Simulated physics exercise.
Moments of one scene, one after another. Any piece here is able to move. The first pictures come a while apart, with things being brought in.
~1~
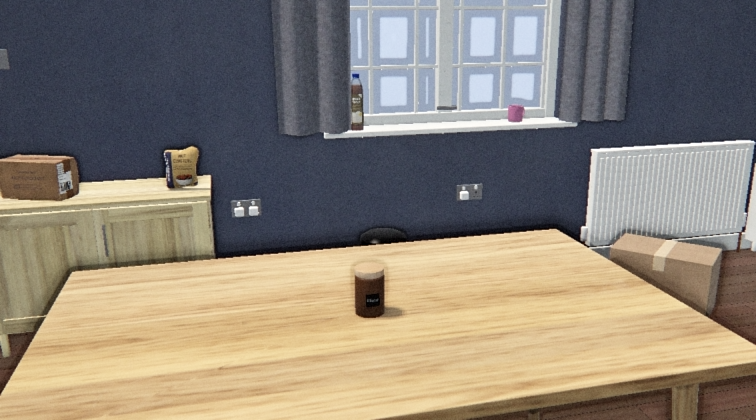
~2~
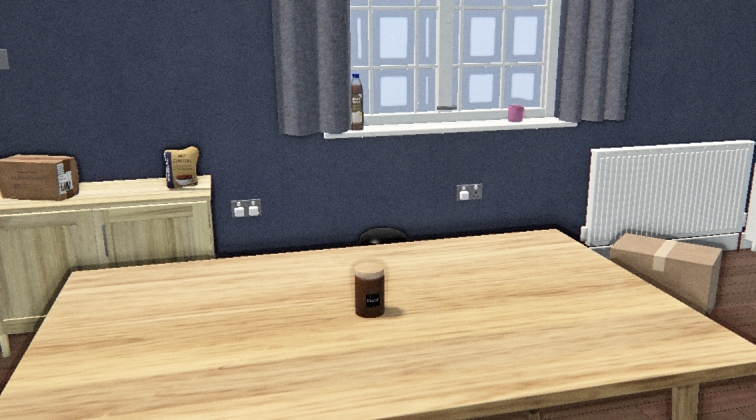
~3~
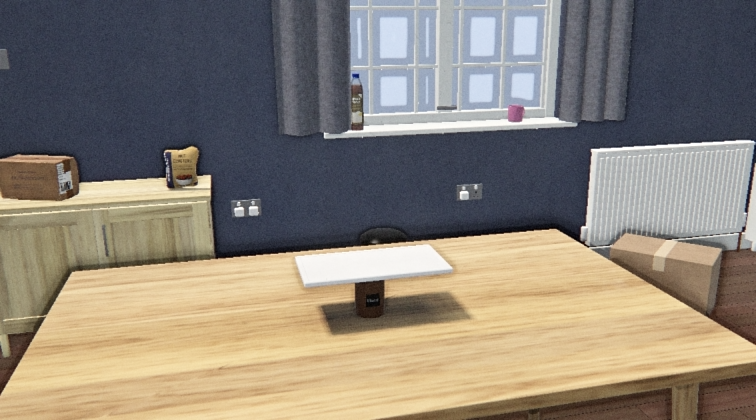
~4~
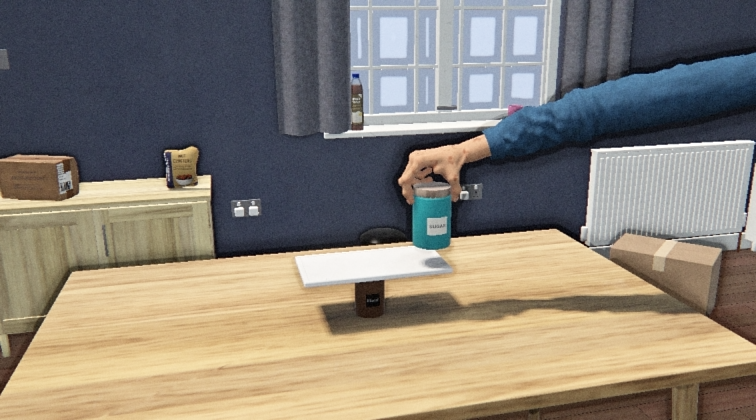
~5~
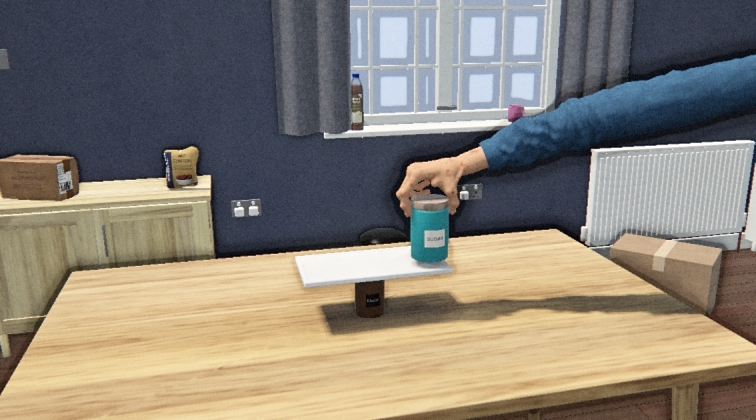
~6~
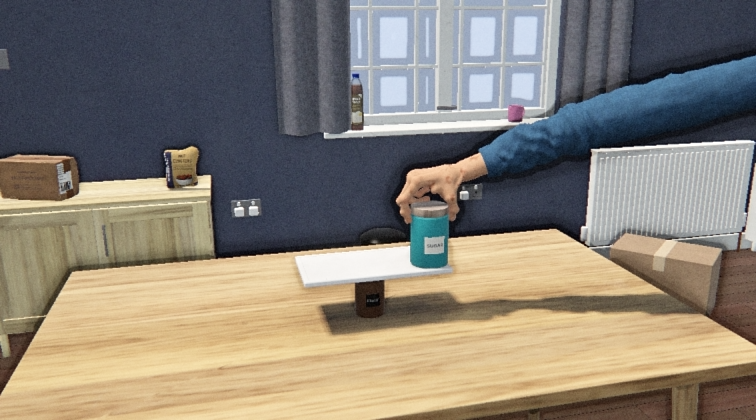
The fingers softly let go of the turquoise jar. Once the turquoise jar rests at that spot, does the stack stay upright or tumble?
The stack tumbles.
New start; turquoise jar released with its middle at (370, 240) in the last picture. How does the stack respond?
Stands.
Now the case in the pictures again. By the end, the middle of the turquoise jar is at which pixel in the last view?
Near (472, 291).
Then, 0.30 s past the last view, turquoise jar now fallen; white lid rocked 48° from its first pose.
Then, 0.40 s past the last view, white lid rocked 58° from its first pose.
Finally, fallen, turquoise jar; down or leaning hard in the stack, white lid; brown jar still in place. Final places as the last picture's camera would see them, turquoise jar near (472, 291). The stack comes apart.
